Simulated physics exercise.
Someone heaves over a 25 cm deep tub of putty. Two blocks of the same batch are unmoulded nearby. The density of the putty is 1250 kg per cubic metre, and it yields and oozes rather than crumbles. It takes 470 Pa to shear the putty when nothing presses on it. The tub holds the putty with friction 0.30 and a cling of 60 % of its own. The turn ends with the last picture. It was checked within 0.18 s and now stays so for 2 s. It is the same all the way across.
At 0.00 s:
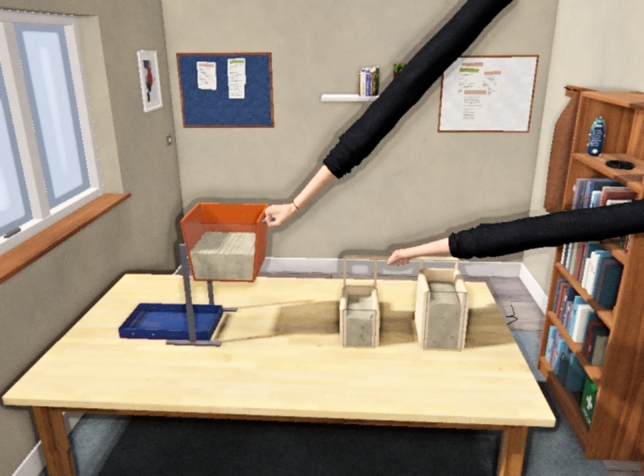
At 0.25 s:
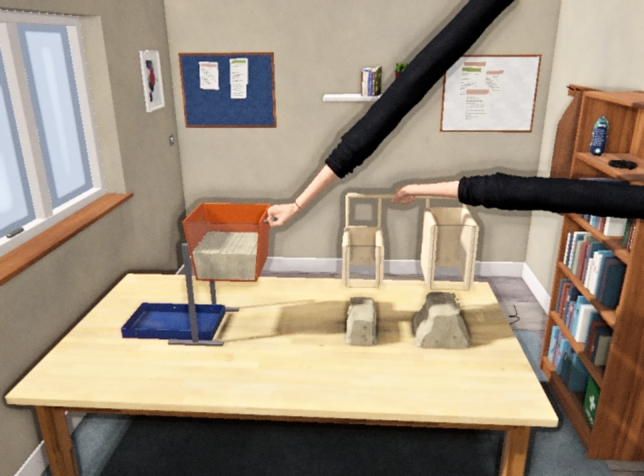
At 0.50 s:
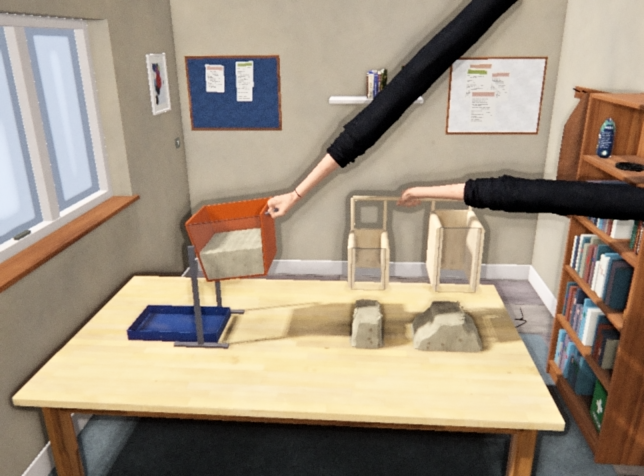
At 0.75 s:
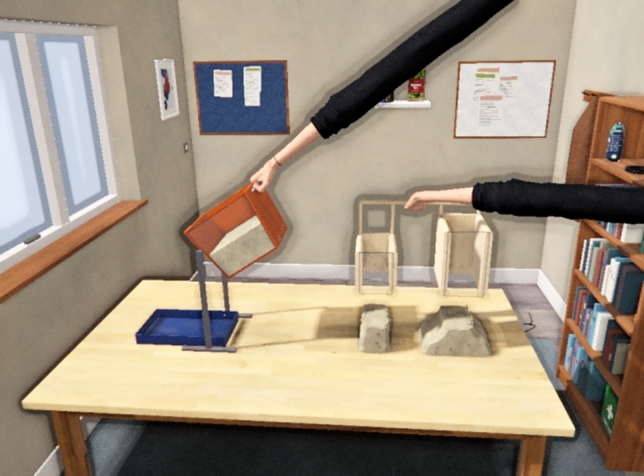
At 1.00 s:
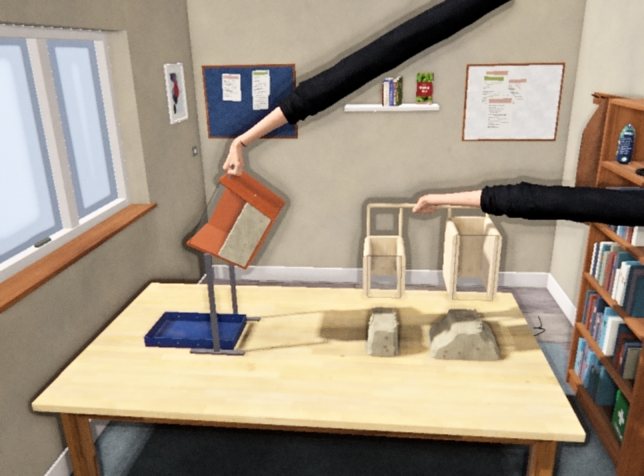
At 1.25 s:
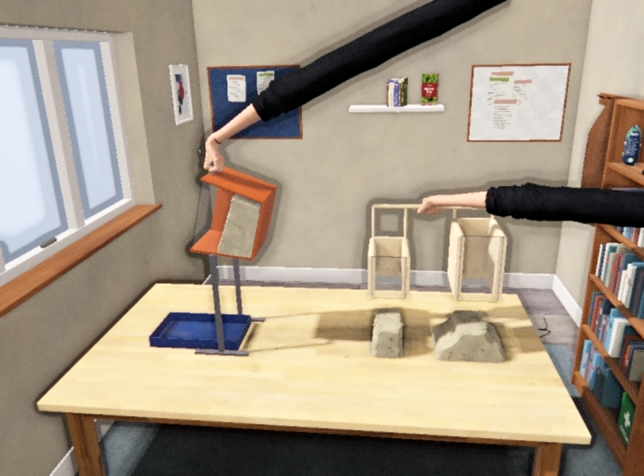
Two dark-sleeved arms reach in from the right over a pale wooden table in a room with a window, noticeboards and a bookcase, seen from slightly above as the view drifts a little. One hand lifts a pair of joined wooden moulds off two grey blocks, and the right block slumps lower and wider. The other tilts an orange see-through container of grey putty leftward, steeply, above a blue tray.
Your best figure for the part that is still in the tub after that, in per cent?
Close to 100 per cent.
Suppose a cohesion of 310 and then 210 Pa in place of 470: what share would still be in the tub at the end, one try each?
In turn about 95 %, 75 %.
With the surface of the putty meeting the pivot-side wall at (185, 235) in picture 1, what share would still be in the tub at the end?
It would be near 70 %.
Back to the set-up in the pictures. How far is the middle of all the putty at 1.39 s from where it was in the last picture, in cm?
About 3 cm.
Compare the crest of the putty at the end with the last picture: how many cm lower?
About 4 cm.
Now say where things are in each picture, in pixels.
In the first frame, handle-side rim at (256, 223), tilt 0 degrees; crest of the putty at (238, 253); block heights 15 cm, 22 cm (left to right).
In the second frame, handle-side rim at (259, 223), tilt 0 degrees; crest of the putty at (240, 253); block heights 14 cm, 17 cm (left to right).
In the third frame, handle-side rim at (259, 215), tilt 8 degrees; crest of the putty at (258, 247); block heights 14 cm, 14 cm (left to right).
In the fourth frame, handle-side rim at (244, 193), tilt 33 degrees; crest of the putty at (258, 224); block heights 14 cm, 14 cm (left to right).
In the fifth frame, handle-side rim at (219, 182), tilt 59 degrees; crest of the putty at (249, 204); block heights 14 cm, 14 cm (left to right).
In the sixth frame, handle-side rim at (202, 181), tilt 76 degrees; crest of the putty at (235, 199); block heights 14 cm, 14 cm (left to right).
After 1.39 s, the tub is at 76 degrees and holds 100 %.
After 1.56 s, the tub is at 76 degrees and holds 100 %.
After 1.73 s, the tub is at 76 degrees and holds 100 %.
After 1.90 s, the tub is at 76 degrees and holds 100 %.
After 3.25 s, the tub is at 76 degrees and holds 100 %.
